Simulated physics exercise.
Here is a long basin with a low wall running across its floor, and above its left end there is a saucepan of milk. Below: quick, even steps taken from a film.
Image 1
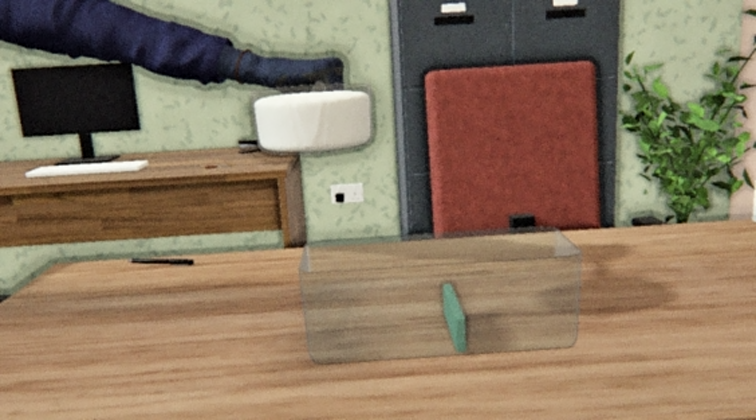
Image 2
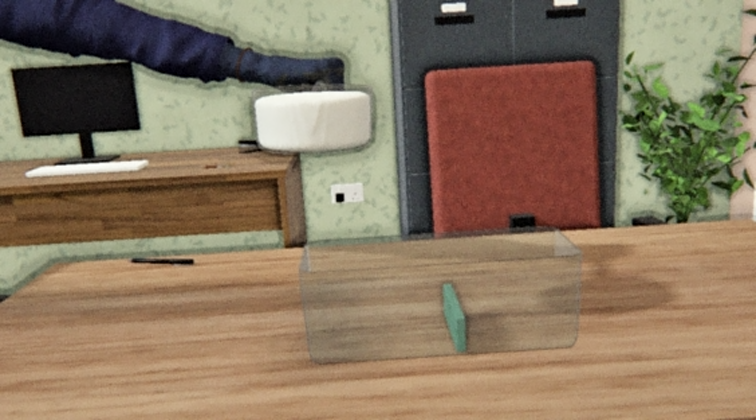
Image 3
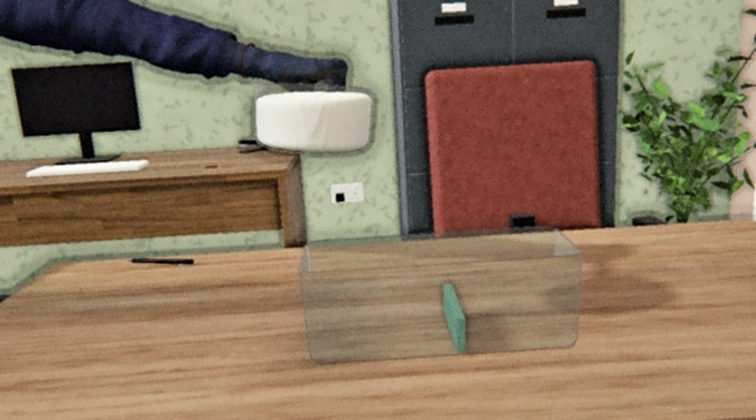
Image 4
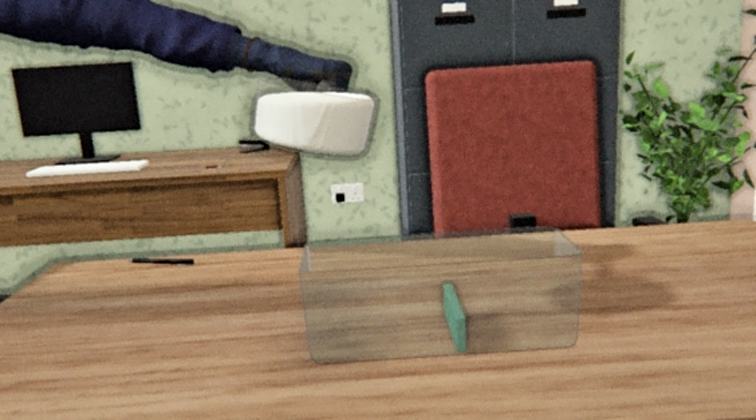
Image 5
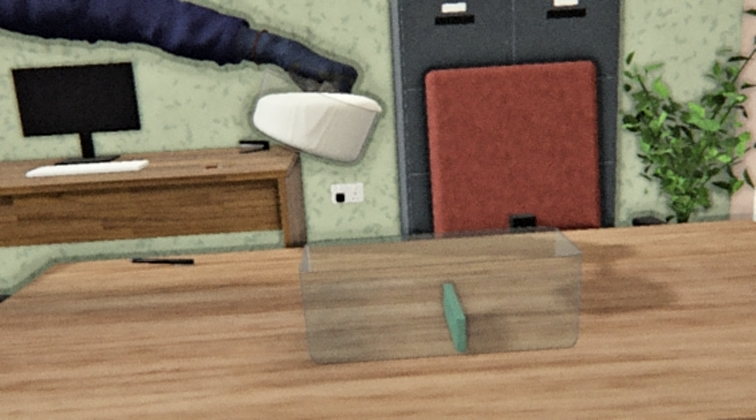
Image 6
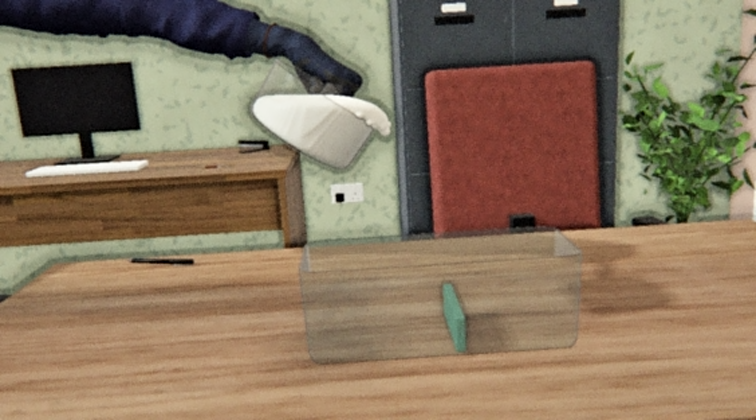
Container of milk held by a dark-sleeved arm tilting gradually rightward above a clear basin, the milk then edging over its rim.
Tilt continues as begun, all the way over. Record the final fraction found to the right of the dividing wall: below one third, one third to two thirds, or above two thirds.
The share right of the wall does not reach a third.
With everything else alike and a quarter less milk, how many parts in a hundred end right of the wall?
Roughly 10 in a hundred.
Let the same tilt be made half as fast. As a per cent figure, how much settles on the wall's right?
I'd say close to 40 %.
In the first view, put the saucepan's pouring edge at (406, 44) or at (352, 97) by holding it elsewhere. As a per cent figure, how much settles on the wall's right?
60 %, 15 %.
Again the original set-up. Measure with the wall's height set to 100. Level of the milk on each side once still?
Left side: Approx. 60 %; right side: Approx. 20 %.
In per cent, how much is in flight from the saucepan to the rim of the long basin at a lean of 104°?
Some 50 per cent.
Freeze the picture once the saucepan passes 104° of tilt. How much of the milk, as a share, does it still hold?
Roughly 15 percent remains at that point.
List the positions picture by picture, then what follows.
It leans 0°; its right rim is at (370, 87); the milk meets the walls at (256, 101) and (369, 94); the long basin's rim runs from (303, 258) to (568, 241); the wall's top is at (453, 301), in the first picture.
It leans 2°; its right rim is at (371, 88); the milk meets the walls at (257, 100) and (369, 95), in the second picture.
It leans 6°; its right rim is at (373, 93); the milk meets the walls at (258, 99) and (371, 96), in the third picture.
It leans 14°; its right rim is at (376, 101); the milk meets the walls at (260, 99) and (374, 98), in the fourth picture.
It leans 24°; its right rim is at (377, 112); the milk meets the walls at (260, 100) and (375, 106); 2 per cent is over the edge, in the fifth picture.
It leans 36°; its right rim is at (376, 125); the milk meets the walls at (257, 99) and (371, 116); 8 per cent is over the edge, in the sixth picture.
A moment on, the saucepan is tipped right over and 15 per cent is still to pour, 25 is left of the wall and 10 right of it.
Next, the saucepan is tipped right over and 1 per cent is still to pour, 73 is left of the wall and 16 right of it.
Then the saucepan is tipped right over and 0 per cent is still to pour, 74 is left of the wall and 19 right of it.
Later the saucepan is tipped right over and 0 per cent is still to pour, 73 is left of the wall and 21 right of it.
At rest 73 per cent lies left of the wall, 21 right of it and 6 outside.
